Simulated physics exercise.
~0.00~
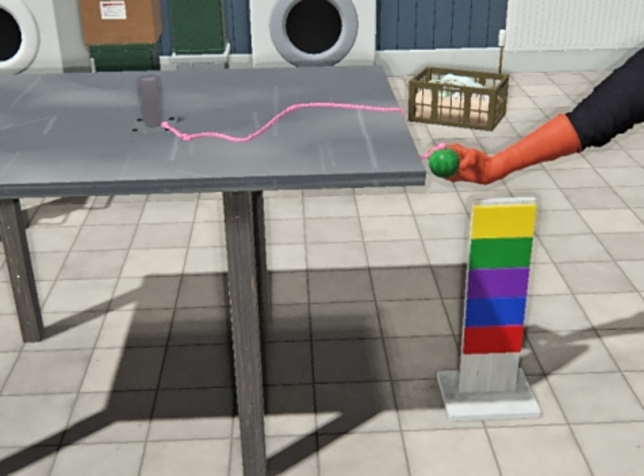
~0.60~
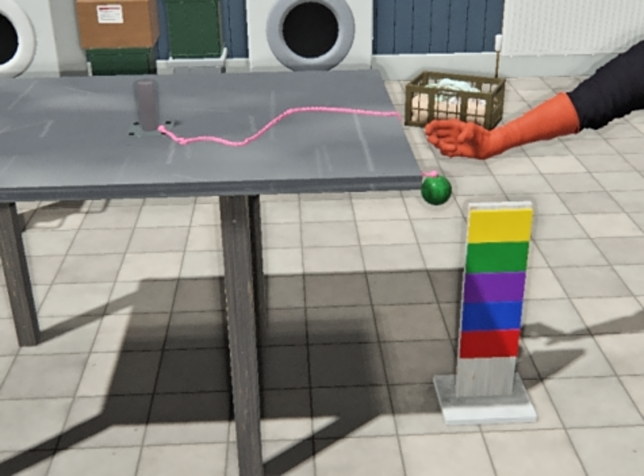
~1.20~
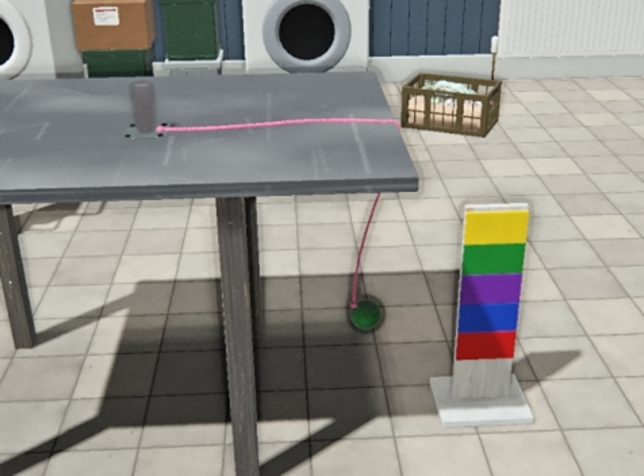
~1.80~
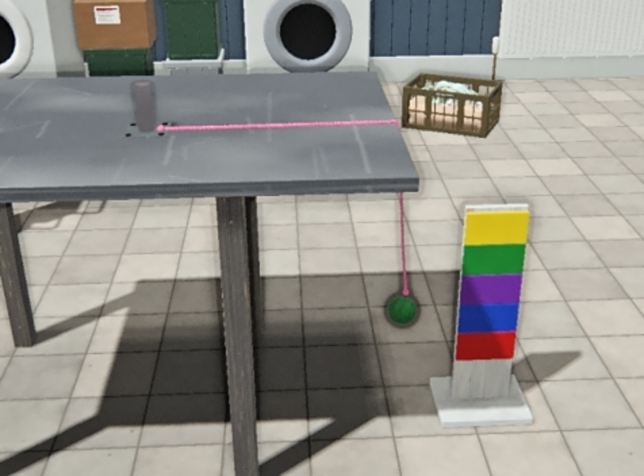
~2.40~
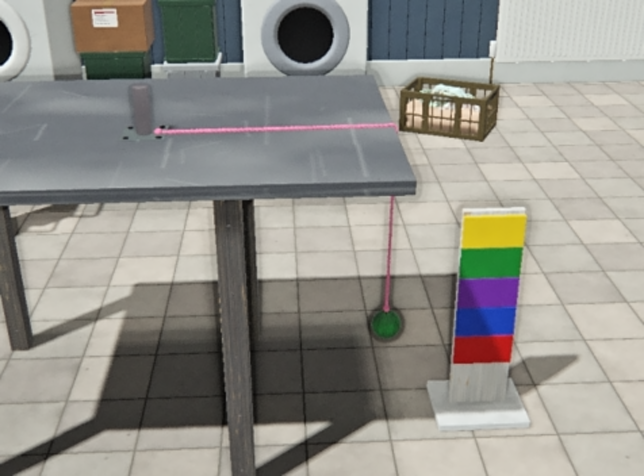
A green ball on a pink cord is held by a hand in orange just past the right edge of a grey table, beside a board of yellow, green, purple, blue and red bands. The hand lets go and draws back as the ball starts to drop. The ball falls and swings left beneath the tabletop, pulling the cord straight across the table. It then swings back to the right, toward the board. Finally it shifts slightly left and hangs below the edge, its middle level with the blue band.
